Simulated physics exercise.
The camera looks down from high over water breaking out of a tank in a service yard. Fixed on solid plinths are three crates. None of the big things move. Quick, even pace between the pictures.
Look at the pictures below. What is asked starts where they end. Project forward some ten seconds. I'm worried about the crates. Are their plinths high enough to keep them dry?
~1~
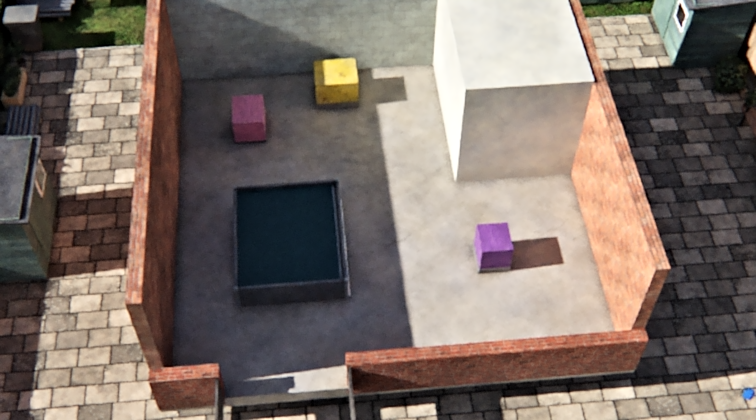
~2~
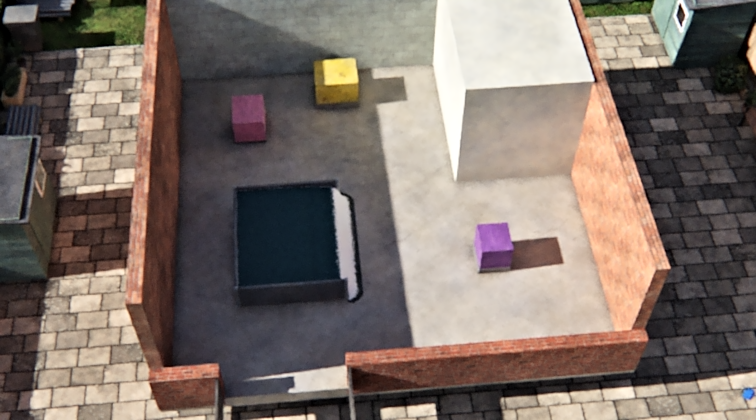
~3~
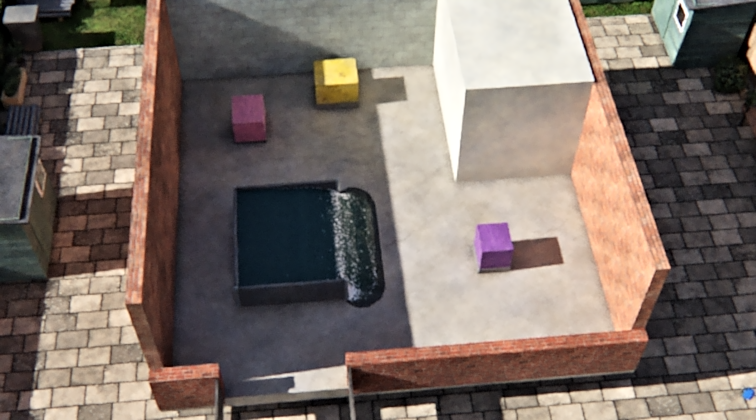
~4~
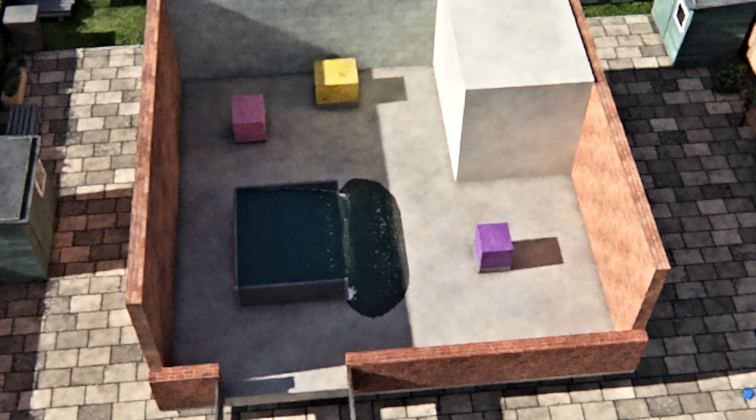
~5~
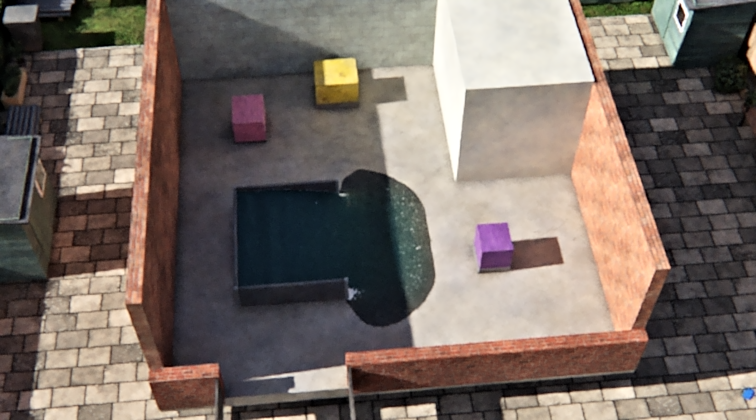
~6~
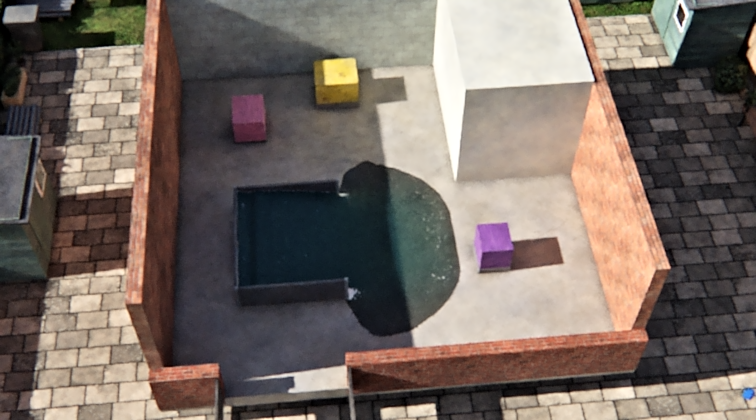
Well, the purple crate will get wet, the pink crate will stay dry, the yellow crate will stay dry.
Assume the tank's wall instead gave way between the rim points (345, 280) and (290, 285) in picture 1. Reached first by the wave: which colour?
First in line is the crate marked purple.
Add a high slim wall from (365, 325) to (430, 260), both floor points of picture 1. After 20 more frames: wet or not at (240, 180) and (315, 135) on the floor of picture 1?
As listed: Clear, dry.
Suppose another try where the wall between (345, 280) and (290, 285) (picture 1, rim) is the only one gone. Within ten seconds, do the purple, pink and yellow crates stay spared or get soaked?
Result: Purple is left untouched, pink is left untouched, yellow is left untouched.
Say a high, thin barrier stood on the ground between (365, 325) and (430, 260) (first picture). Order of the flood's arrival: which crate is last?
Lab note: Final one reached is the crate marked pink.
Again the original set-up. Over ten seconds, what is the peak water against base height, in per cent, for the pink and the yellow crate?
About 40 % and 40 %.
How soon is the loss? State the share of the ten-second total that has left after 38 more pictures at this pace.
Around 0 % of the total, roughly.
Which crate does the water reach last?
Crate: The one in pink.
A moment on, water covers 30 % of the floor; the purple crate water round its plinth, the pink crate not reached, the yellow crate not reached.
Next, water covers 40 % of the floor; the purple crate water round its plinth, the pink crate not reached, the yellow crate not reached.
Then, water covers 45 % of the floor; the purple crate water round its plinth, the pink crate not reached, the yellow crate not reached.
Later, water covers 55 % of the floor; the purple crate water round its plinth, the pink crate not reached, the yellow crate water round its plinth.
In the end, water covers 80 % of the floor; the purple crate was topped, the pink crate stayed above the water, the yellow crate stayed above the water.
